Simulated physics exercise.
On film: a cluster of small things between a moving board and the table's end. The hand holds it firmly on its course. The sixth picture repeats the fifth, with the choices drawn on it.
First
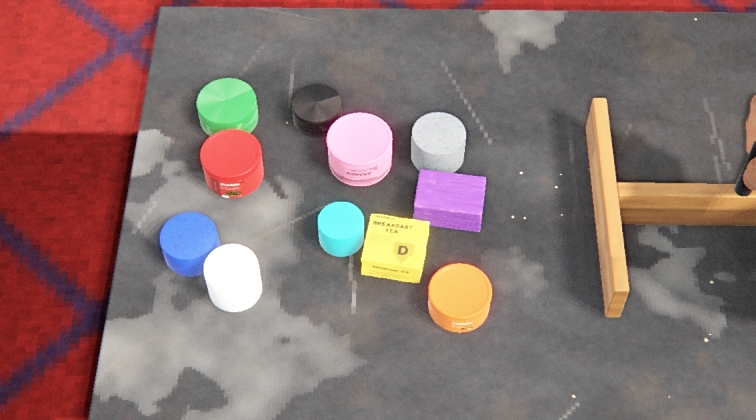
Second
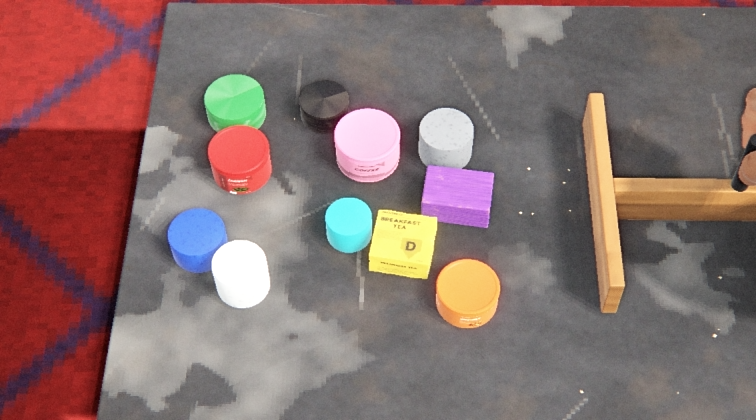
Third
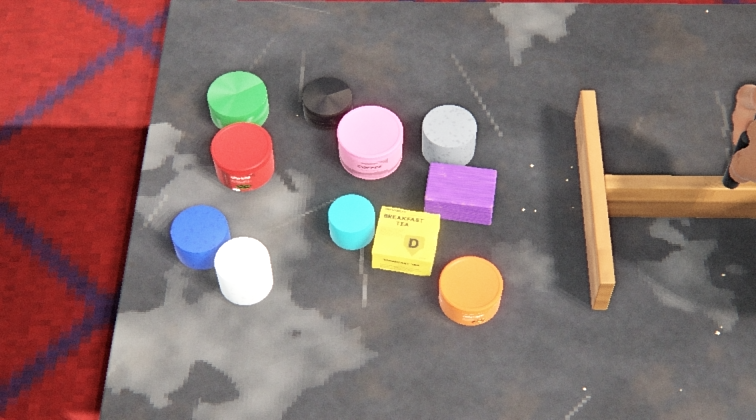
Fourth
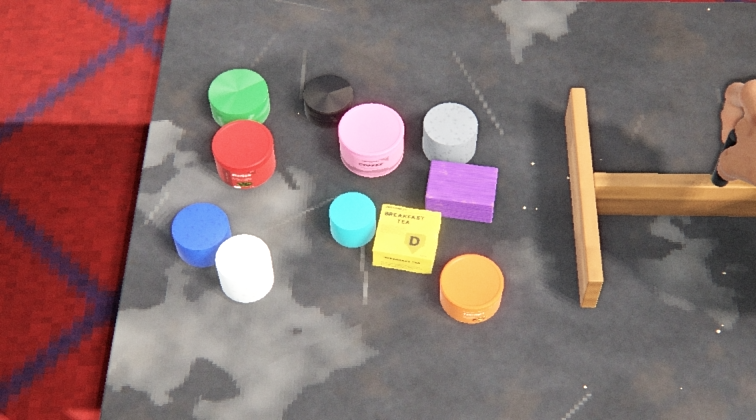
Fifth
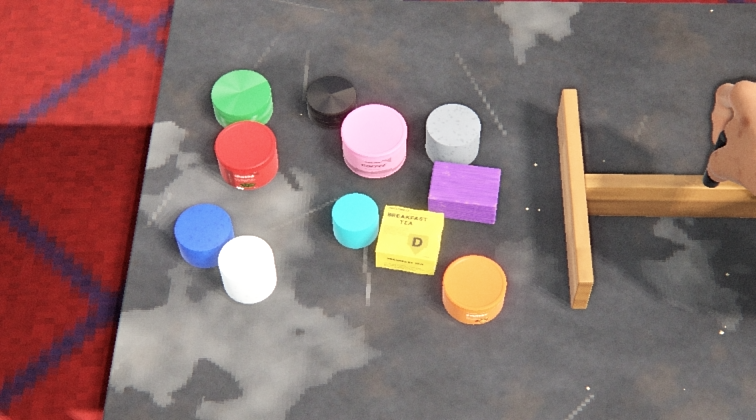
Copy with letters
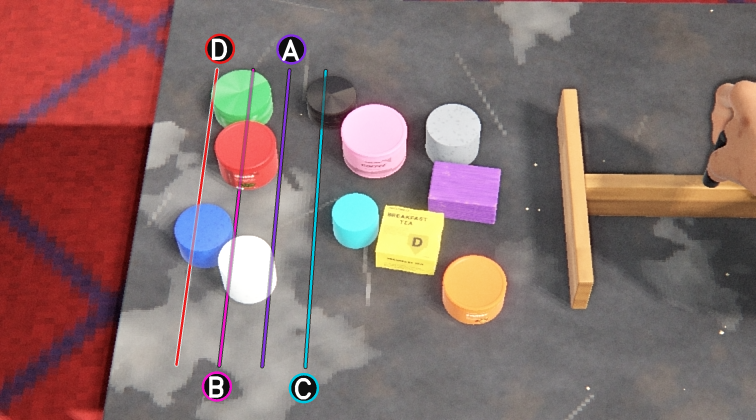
On a dark mottled tabletop, a hand slides a wooden frame slightly left toward a cluster of colourful tubs and two blocks.
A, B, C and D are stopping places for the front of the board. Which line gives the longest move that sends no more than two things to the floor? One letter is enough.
The farthest such stop is B.
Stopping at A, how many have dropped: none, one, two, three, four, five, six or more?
By then, none.
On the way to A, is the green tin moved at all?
Yes.
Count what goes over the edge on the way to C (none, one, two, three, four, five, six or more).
By then, none.
On the marked copy, A at (277, 206); B at (238, 205); C at (316, 206); D at (199, 205).
Taking B. A third of the way, board (455, 178); orange tub (416, 298); grey pot (420, 136).
Two thirds of the way, board (332, 177); red jar (199, 172); blue pot (195, 238).
When it is over, board (239, 175); blue pot over the edge; red jar (140, 178); one fallen.
As for the rest, A is within the limit but short; C is within the limit but short; D drops three.
